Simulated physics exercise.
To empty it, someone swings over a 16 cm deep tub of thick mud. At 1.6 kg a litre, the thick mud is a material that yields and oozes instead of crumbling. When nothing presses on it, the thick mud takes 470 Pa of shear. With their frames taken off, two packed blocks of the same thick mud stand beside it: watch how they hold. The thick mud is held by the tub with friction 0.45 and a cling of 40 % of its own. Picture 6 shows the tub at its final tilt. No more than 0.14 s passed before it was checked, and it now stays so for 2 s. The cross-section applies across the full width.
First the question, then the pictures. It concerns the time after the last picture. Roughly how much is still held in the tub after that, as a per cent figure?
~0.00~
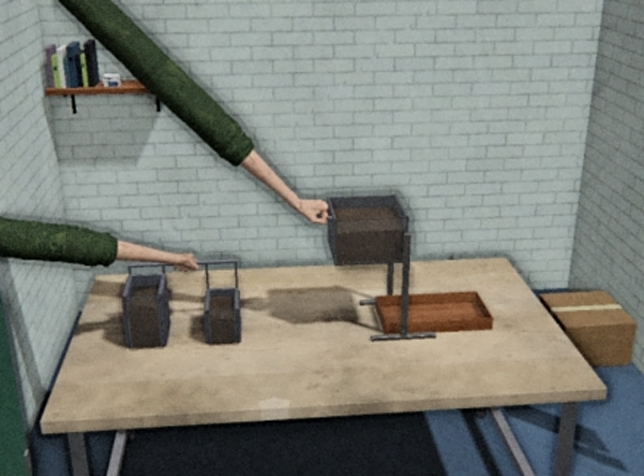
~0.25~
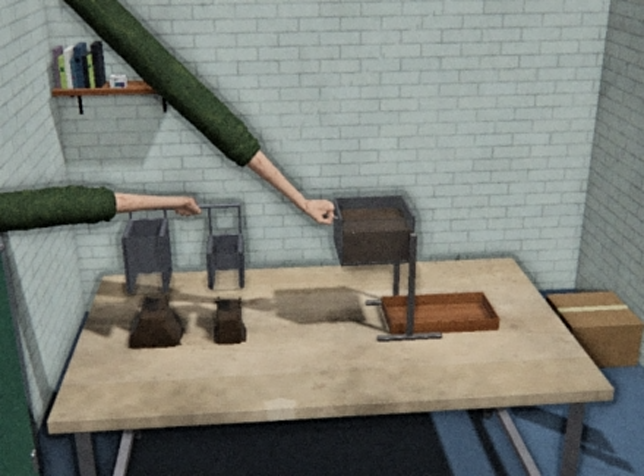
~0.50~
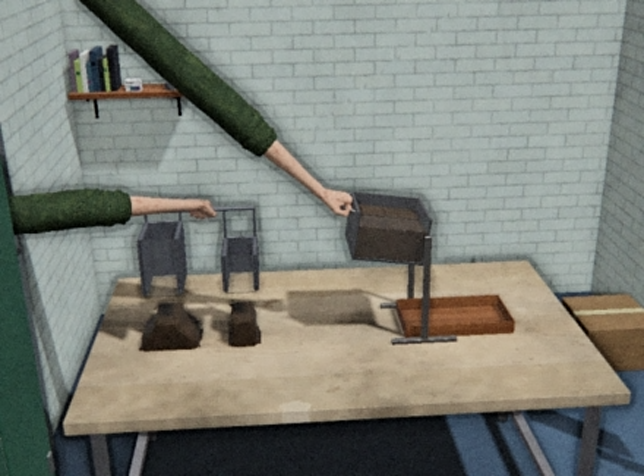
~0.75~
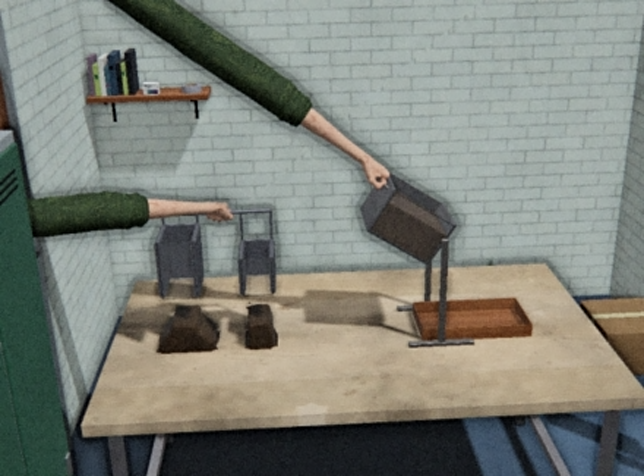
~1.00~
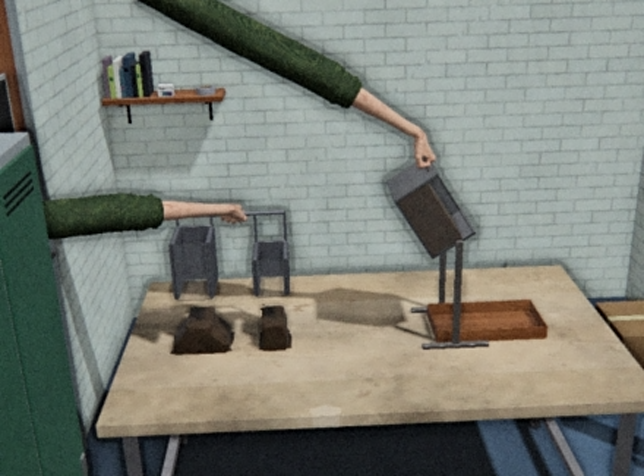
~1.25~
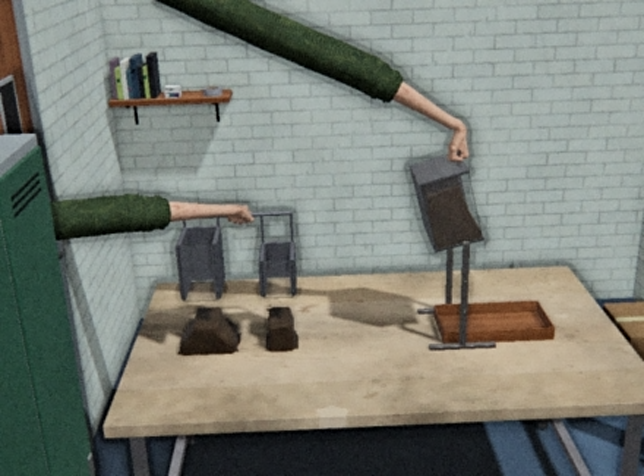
The amount still held in the tub is about 61 per cent.
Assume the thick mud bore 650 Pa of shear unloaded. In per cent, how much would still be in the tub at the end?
Around 100 per cent.
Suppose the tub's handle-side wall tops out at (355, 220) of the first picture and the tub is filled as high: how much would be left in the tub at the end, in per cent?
I'd say around 100 percent would remain in the tub at the end.
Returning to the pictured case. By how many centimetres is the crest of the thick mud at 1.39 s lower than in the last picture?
Around 4 cm below its level in the last picture.
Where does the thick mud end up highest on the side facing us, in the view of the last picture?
I'd say it peaks at roughly (456, 213) in the last picture.
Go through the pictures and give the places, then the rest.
Handle-side rim at (337, 220), tilt 0 degrees; crest of the thick mud at (361, 231); block heights 18 cm, 11 cm (left to right), in the first frame.
Handle-side rim at (343, 220), tilt 0 degrees; crest of the thick mud at (367, 231); block heights 13 cm, 11 cm (left to right), in the second frame.
Handle-side rim at (361, 214), tilt 8 degrees; crest of the thick mud at (363, 226); block heights 12 cm, 11 cm (left to right), in the third frame.
Handle-side rim at (396, 191), tilt 33 degrees; crest of the thick mud at (392, 204); block heights 12 cm, 11 cm (left to right), in the fourth frame.
Handle-side rim at (439, 176), tilt 58 degrees; crest of the thick mud at (426, 186); block heights 12 cm, 11 cm (left to right), in the fifth frame.
Handle-side rim at (469, 173), tilt 76 degrees; crest of the thick mud at (460, 187); block heights 12 cm, 11 cm (left to right), in the sixth frame.
After 1.39 s, the tub is at 76 degrees and holds 92 %.
After 1.56 s, the tub is at 76 degrees and holds 75 %.
After 1.73 s, the tub is at 76 degrees and holds 63 %.
After 1.90 s, the tub is at 76 degrees and holds 61 %.
After 3.25 s, the tub is at 76 degrees and holds 61 %.
